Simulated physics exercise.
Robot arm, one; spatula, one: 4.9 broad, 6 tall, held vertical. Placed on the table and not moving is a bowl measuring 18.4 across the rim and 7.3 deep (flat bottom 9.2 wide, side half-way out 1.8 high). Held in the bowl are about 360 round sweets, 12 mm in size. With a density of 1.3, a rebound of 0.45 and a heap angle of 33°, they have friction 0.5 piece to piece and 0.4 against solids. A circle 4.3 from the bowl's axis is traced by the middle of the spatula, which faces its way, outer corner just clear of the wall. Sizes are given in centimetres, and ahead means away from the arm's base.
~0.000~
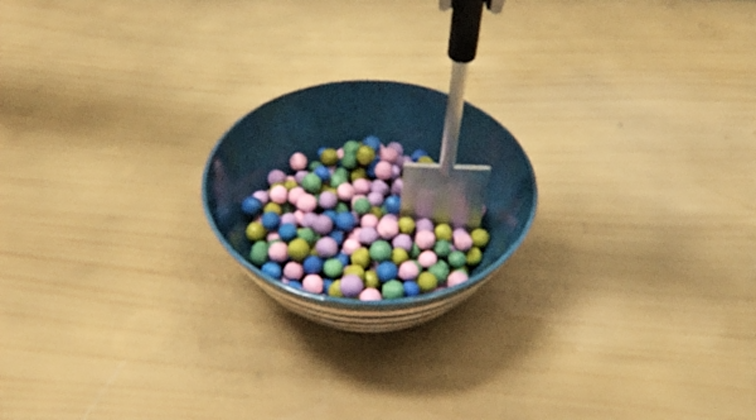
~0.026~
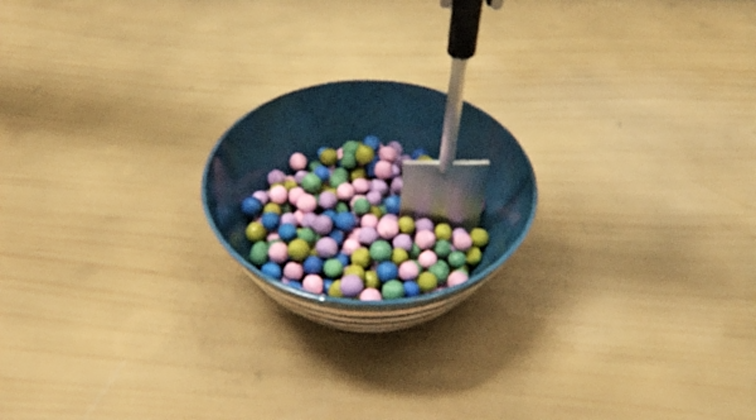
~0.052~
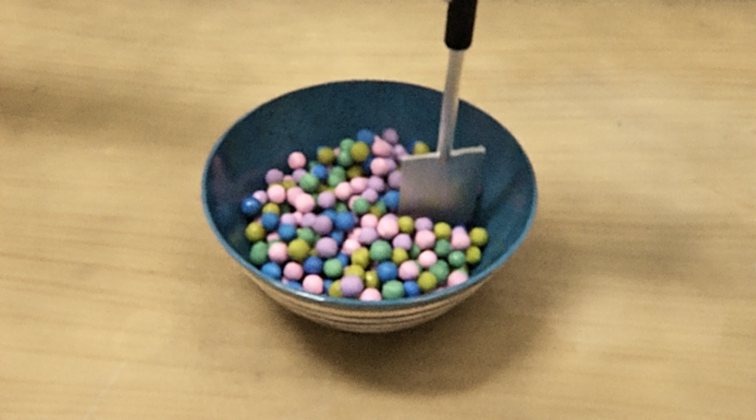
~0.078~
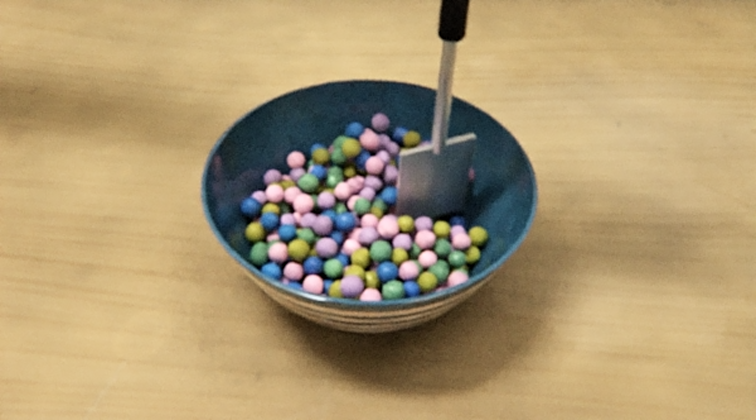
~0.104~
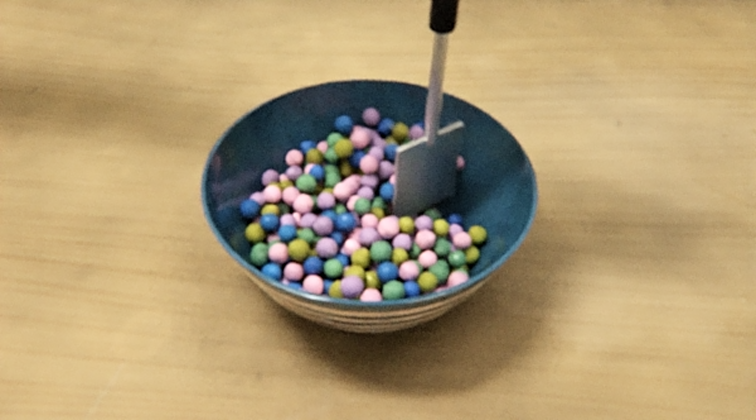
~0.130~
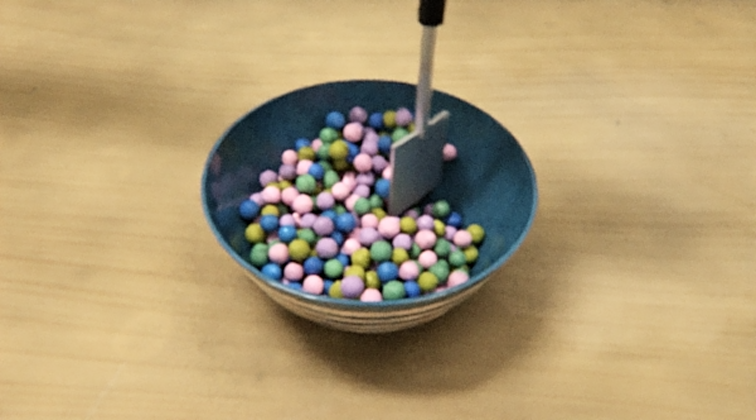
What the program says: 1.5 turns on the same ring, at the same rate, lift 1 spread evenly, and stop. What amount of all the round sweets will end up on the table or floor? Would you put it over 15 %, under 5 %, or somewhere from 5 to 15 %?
I would put it from 5 to 15 %.
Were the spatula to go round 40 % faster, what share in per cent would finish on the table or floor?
In that case it comes to around 20 percent.
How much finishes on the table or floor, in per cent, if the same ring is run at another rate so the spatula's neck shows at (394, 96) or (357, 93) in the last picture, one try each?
About 20 and 35 per cent.
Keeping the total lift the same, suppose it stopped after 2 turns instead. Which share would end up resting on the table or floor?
Roughly 15 percent would end up there.
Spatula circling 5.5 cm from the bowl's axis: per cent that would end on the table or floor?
Then about 0 per cent.
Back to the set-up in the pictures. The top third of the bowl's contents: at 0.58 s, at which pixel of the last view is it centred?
Centre of upper third: Approx. (371, 264) px.
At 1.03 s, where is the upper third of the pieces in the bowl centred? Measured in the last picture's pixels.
About (361, 136).
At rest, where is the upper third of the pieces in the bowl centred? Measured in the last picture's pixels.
The centre is near pixel (308, 238).
After 0.58 s, 241° round, highest piece 9 above the table; 349 in the bowl, 8 on the table or floor, 6 in flight or on the tool.
After 1.03 s, 75° round, highest piece 9 above the table; 338 in the bowl, 23 on the table or floor, 2 in flight or on the tool.
After 1.45 s, 180° round, highest piece 7 above the table; 330 in the bowl, 33 on the table or floor.
After 2.15 s, 180° round, highest piece 7 above the table; 330 in the bowl, 33 on the table or floor.
At rest, 330 in the bowl, 33 on the table or floor. That is 9 % on the table or floor.
